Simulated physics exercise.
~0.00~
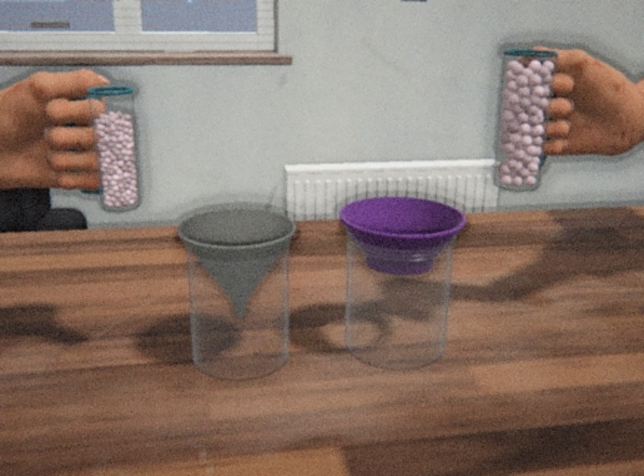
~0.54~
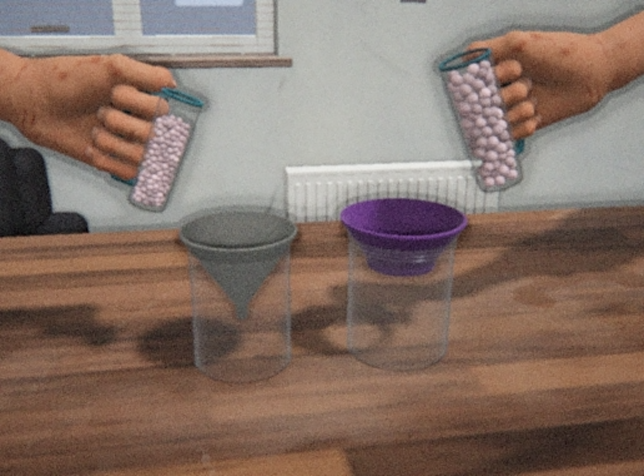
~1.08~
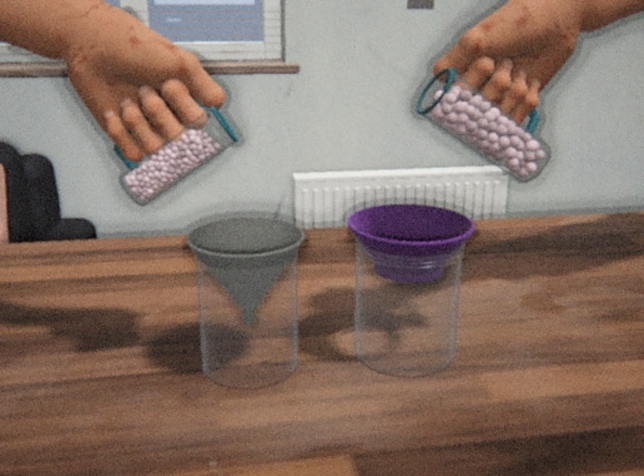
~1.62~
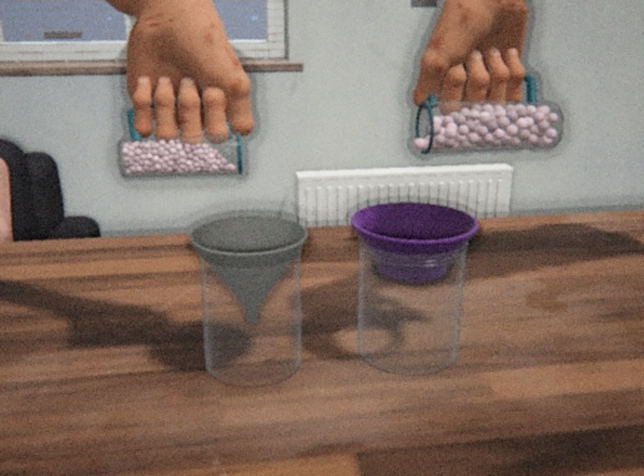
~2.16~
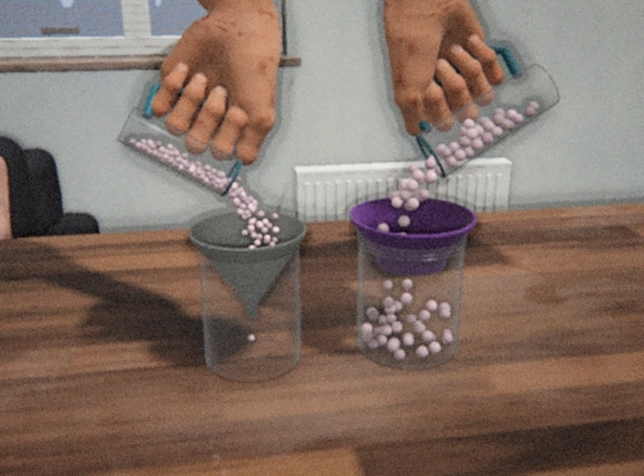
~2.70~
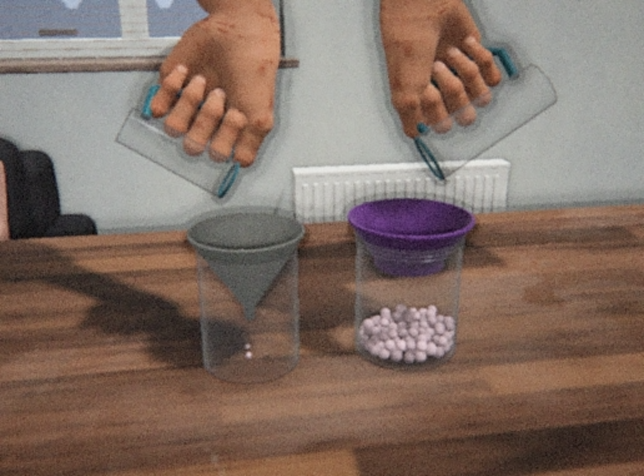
Pale pink beads pouring from two hand-tipped cups, mostly clogging in the grey funnel at left, all passing through the purple one into its jar.
